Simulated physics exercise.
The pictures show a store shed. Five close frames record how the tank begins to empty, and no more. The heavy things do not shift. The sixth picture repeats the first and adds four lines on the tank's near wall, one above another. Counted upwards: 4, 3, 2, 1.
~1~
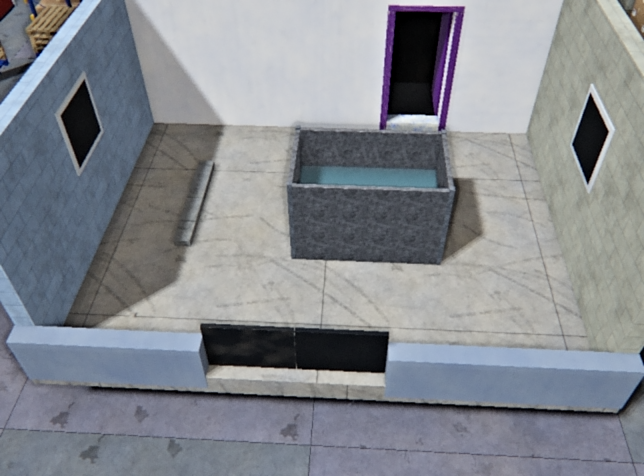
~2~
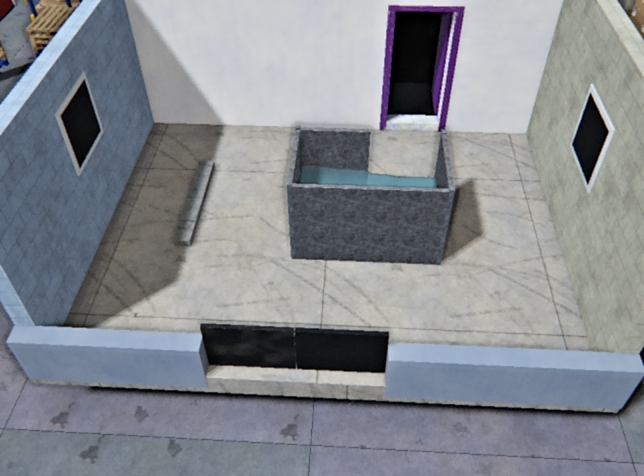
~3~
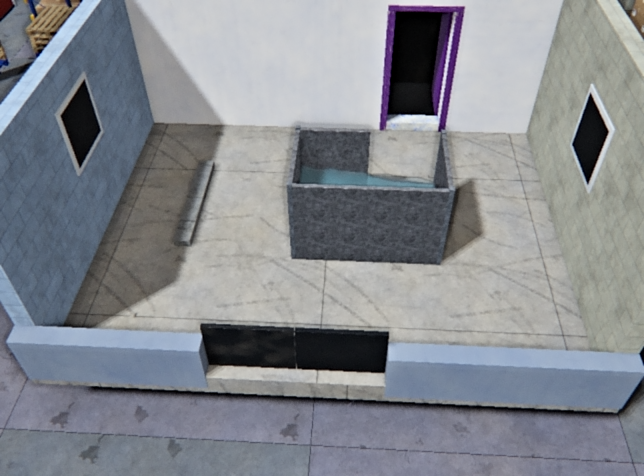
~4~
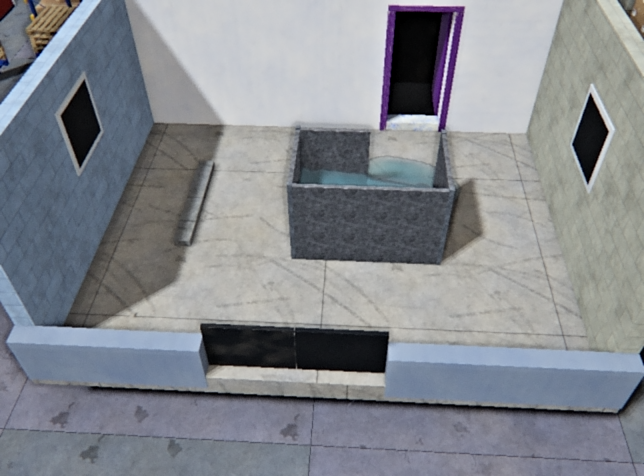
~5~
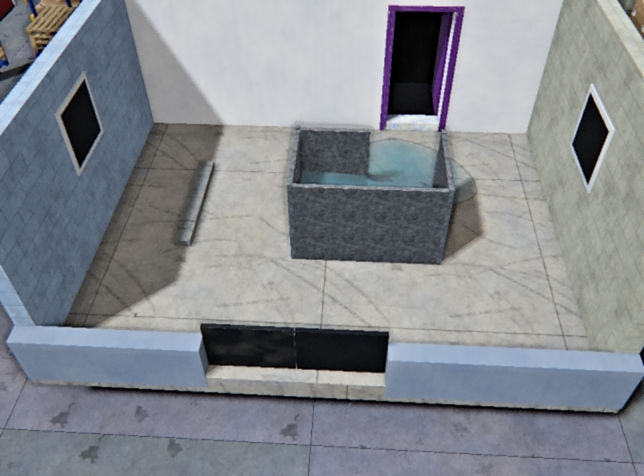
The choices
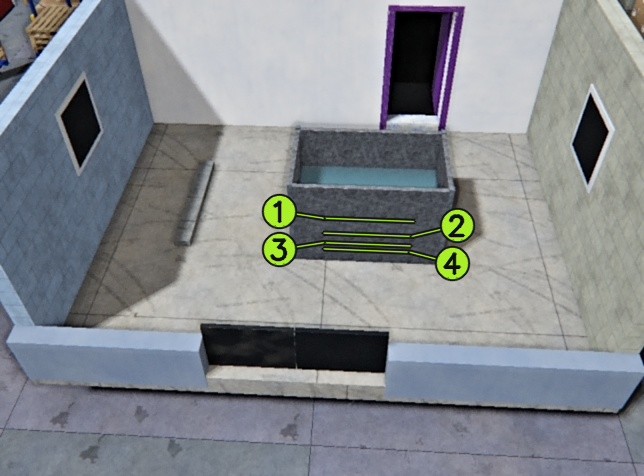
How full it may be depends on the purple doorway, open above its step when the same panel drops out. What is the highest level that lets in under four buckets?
That is level 3.
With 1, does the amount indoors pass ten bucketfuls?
Yes.
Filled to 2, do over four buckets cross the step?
Yes, it does.
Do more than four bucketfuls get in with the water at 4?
No, not at all.
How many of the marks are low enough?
Two of them.
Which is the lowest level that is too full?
2.
On the marked copy, 1 at (368, 219); 2 at (367, 234); 3 at (367, 244); 4 at (366, 250); from the bottom up 4, 3, 2, 1.
Choosing 1, dozens of bucketfuls pour in.
Choosing 2, about 10 bucketfuls get in.
Choosing 3, a bucket or two gets in.
Choosing 4, nothing gets over.
